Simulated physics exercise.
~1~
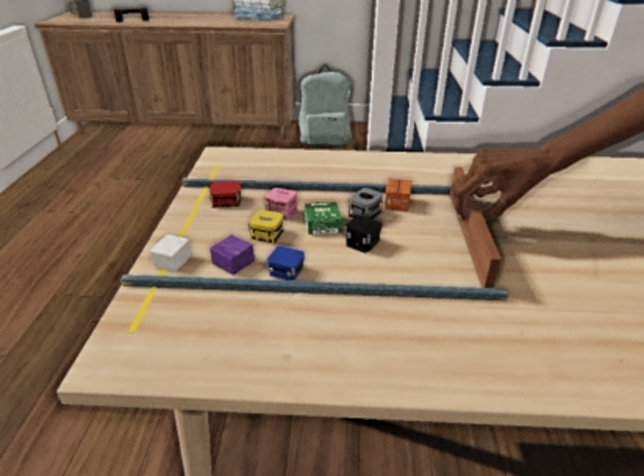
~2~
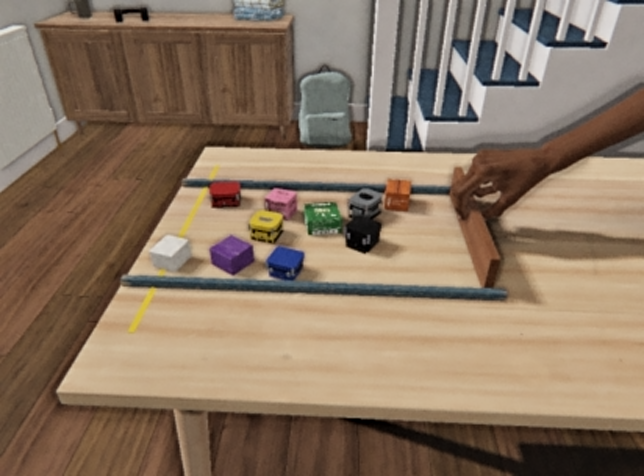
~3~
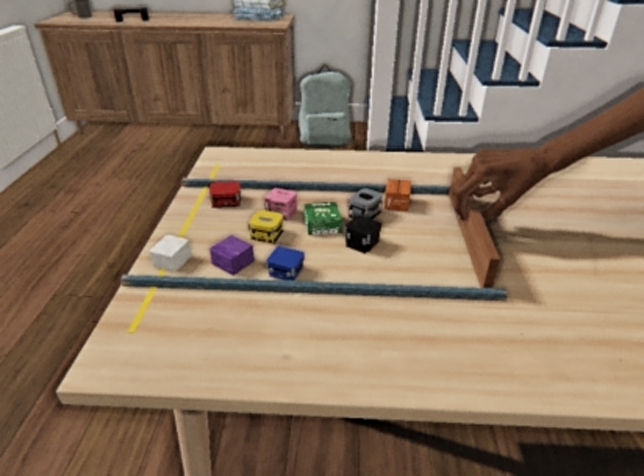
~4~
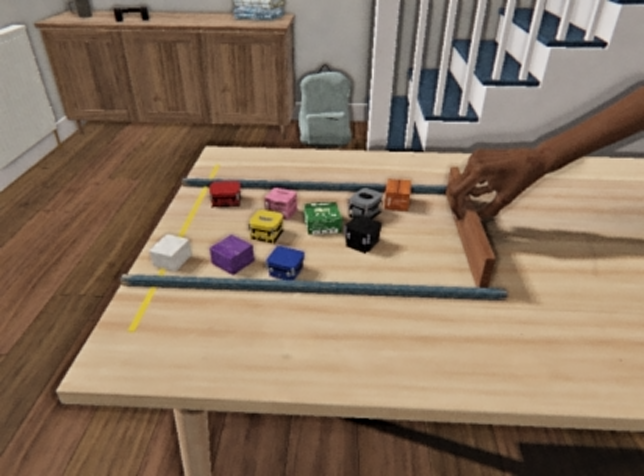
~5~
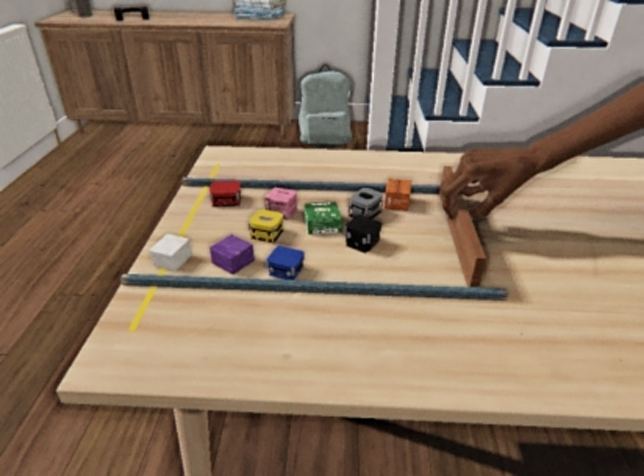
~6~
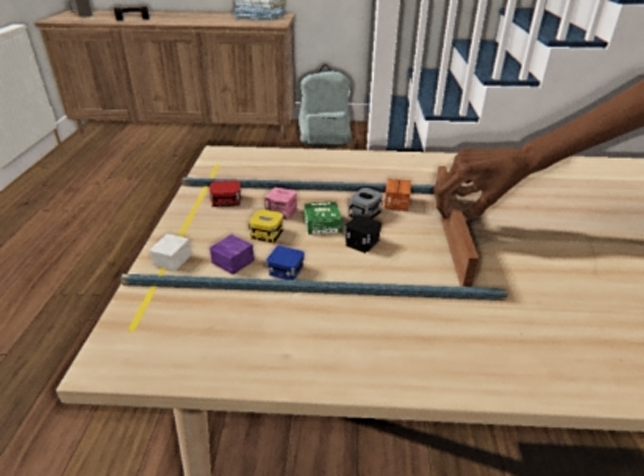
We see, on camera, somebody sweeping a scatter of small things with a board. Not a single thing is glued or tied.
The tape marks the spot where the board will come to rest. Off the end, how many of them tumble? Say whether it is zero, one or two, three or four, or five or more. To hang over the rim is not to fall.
Once it stops, the band for pieces knocked off is five and up, pretty clearly.
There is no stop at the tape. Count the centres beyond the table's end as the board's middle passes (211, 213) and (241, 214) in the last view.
Taken in the given order, it's 1 and 0.
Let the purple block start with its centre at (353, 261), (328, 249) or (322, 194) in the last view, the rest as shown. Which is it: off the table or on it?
Try by try, it stays put, then stays put, then drops away.
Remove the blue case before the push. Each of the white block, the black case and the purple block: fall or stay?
White block: Over the edge. Black case: Still there. Purple block: Still there.
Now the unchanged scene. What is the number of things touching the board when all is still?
Contact count: 4.
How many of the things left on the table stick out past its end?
I'd say 0 of them.
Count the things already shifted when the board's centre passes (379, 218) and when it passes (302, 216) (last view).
Well, it's 3 at the first one and 7 at the second.
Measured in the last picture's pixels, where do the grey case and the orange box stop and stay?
Same order as the question: First (182, 201), second (191, 185).
A little later, none off yet; white block at rest near (171, 252); red case at rest near (226, 194); purple block at rest near (232, 254).
Next, none off yet; white block shifted about its own width near (145, 250); red case shifted about its own width near (208, 188); purple block shifted well along near (180, 248).
When it is over, the number that fall off is five or more; down, green box, pink box, yellow case, purple block, red case and white block.
